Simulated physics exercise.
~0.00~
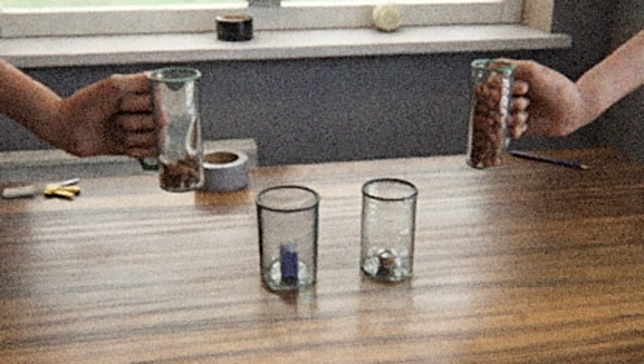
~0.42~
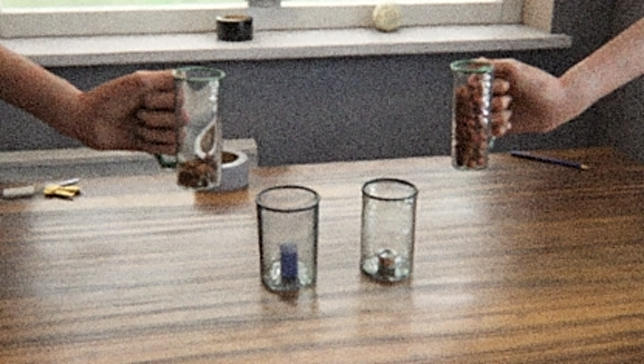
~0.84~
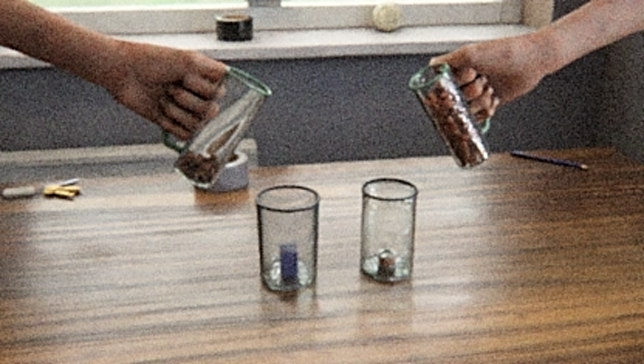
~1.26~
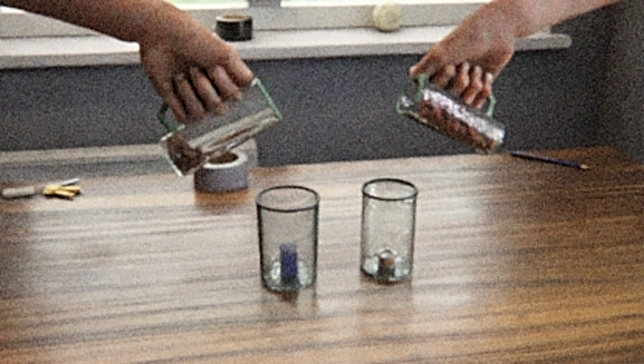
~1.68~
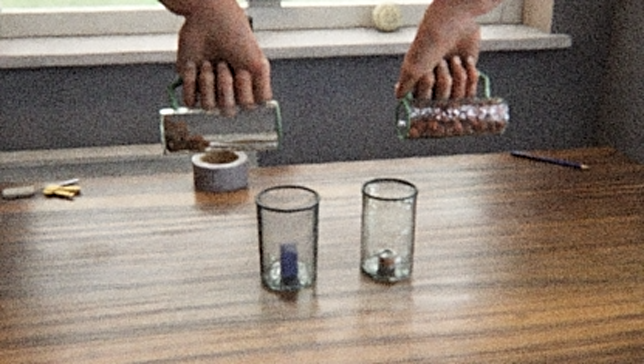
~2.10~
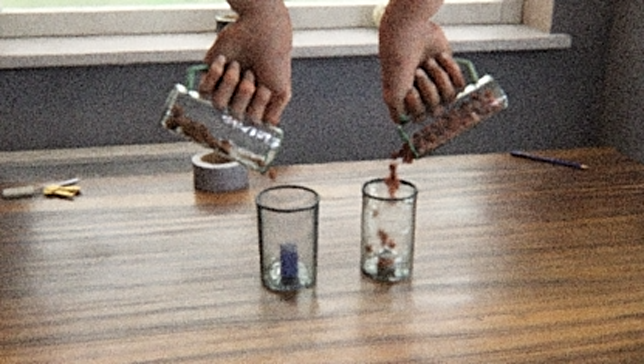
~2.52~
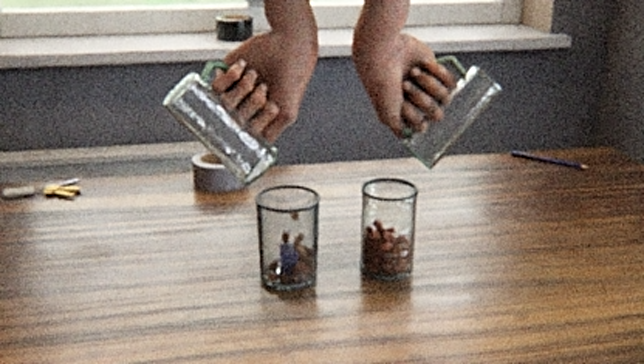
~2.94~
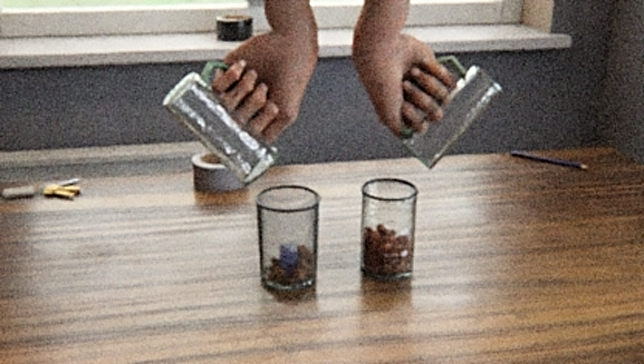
A wooden table beneath a windowsill is seen from slightly above by a still camera, with grey tape behind and a dark pencil at the right. Two clear glasses stand in the middle, the left holding a small upright blue object and the right a shorter brownish one. Two hands bring in handled glass cups of reddish-brown pieces, the right cup much fuller. They tip the cups inward, and pieces start falling on the right, then on the left. Both cups end emptied and tilted steeply down, the blue object still showing above a shallow layer, the right one buried in a glass about half full.
